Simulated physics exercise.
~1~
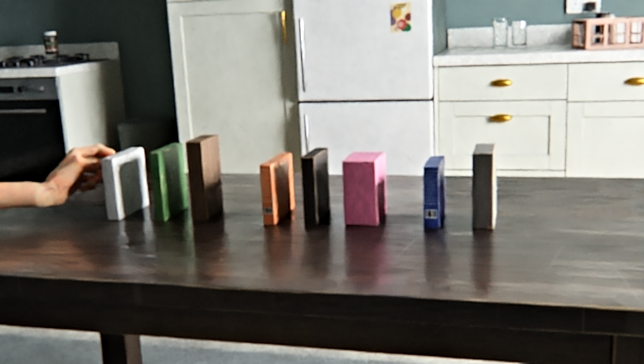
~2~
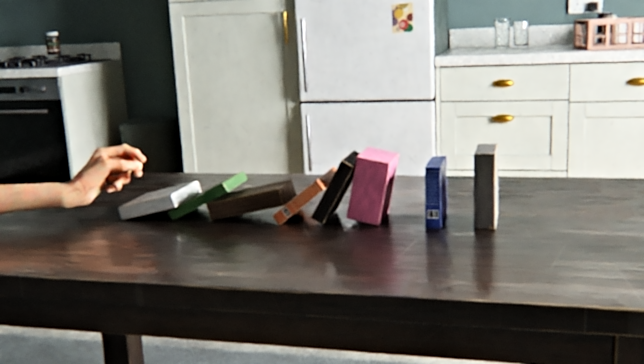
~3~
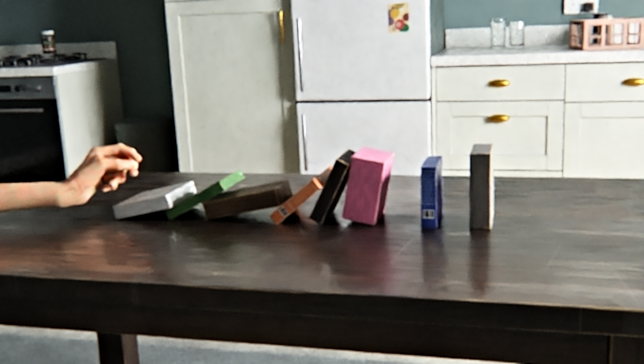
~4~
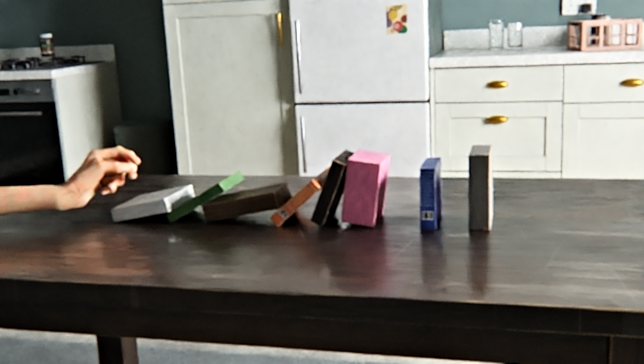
At first, eight blocks and boards stand upright in a row on a dark kitchen table, and a hand reaches in from the left to the white board at the near end. The white board tips to the right, and the green board and the brown block topple after it. The orange packet tips over too, and the black board leans against the pink block, while the hand hovers still at the left. The run stops there, with the pink block still up. At the end, the blue packet and grey board remain standing, untouched.
